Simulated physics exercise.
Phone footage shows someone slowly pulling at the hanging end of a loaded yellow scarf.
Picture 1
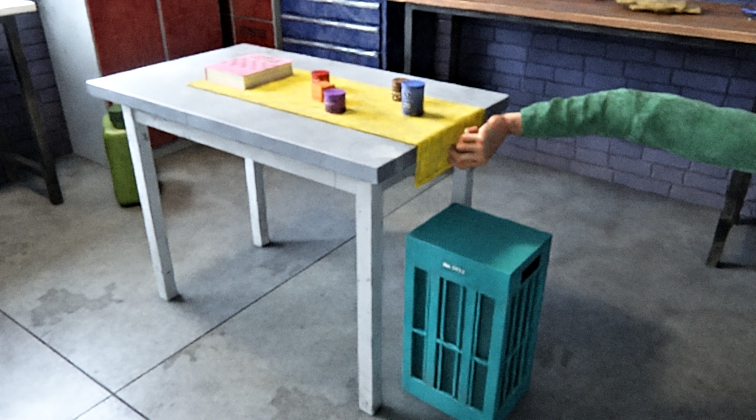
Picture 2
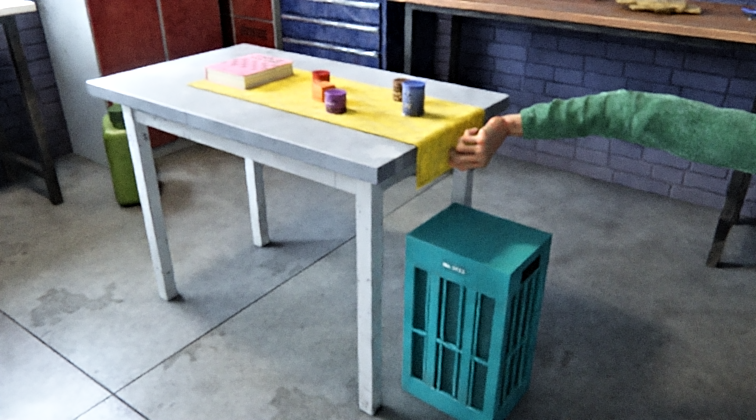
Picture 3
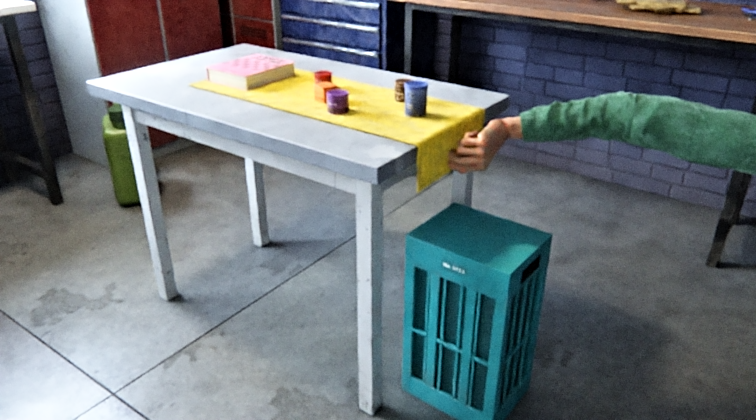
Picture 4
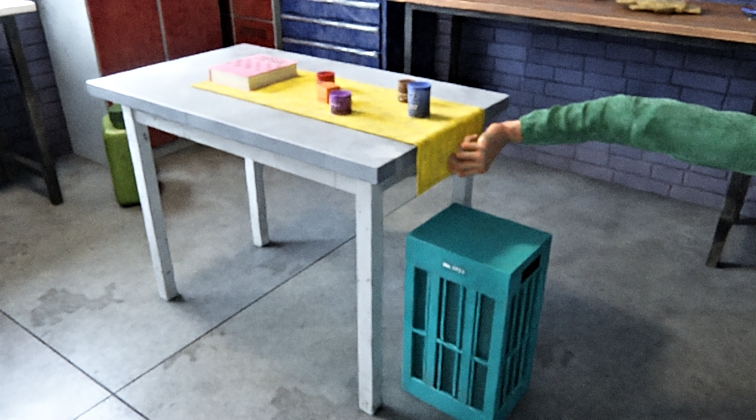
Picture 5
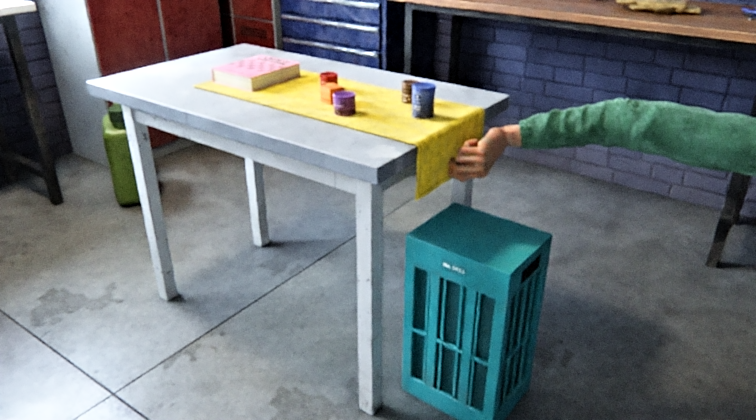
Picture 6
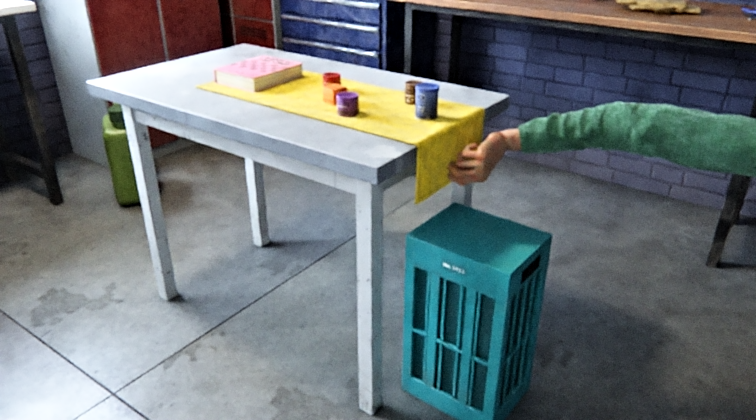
A hand in a green sleeve slowly pulled the hanging end of a yellow scarf down a little, and the small colored pots and pink book on it slid slightly right across the table.
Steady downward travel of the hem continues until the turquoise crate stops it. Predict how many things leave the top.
The count of things that fall is one.
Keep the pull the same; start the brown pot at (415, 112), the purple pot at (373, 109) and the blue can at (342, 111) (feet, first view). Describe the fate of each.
In the end the brown pot gets dislodged, while the purple pot rides it out and the blue can rides it out.
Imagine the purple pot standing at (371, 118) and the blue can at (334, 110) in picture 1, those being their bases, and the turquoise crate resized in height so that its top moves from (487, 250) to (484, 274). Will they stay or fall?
Result: Purple pot gone, blue can still there.
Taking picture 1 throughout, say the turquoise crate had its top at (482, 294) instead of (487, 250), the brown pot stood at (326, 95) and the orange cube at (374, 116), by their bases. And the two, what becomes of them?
Final state: The brown pot is still in place, the orange cube is no longer up.
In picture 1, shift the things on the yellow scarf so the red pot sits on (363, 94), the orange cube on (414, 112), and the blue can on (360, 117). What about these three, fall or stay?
The red pot would stay in place, the orange cube would end up off, the blue can would stay in place.
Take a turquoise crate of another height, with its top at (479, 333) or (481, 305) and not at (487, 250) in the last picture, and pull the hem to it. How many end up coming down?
First case 4, second case 3.
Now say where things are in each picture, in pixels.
In the first frame, hem (415, 188); blue can (414, 83); brown pot (401, 80); purple pot (335, 92); orange cube (323, 84); red pot (321, 72); top of the crate (487, 250).
In the second frame, hem (416, 190); blue can (414, 83).
In the third frame, hem (417, 193); brown pot (404, 81).
In the fourth frame, hem (418, 196); purple pot (341, 93); top of the crate (487, 250).
In the fifth frame, hem (416, 200); orange cube (332, 86).
In the sixth frame, hem (415, 204); blue can (428, 86); brown pot (414, 83); purple pot (347, 95); orange cube (335, 87); red pot (332, 75).
A little later, hem near (450, 209); all still up.
Next, hem on the crate; blue can gone.
When it is over, hem on the crate; blue can gone. It carries off one.
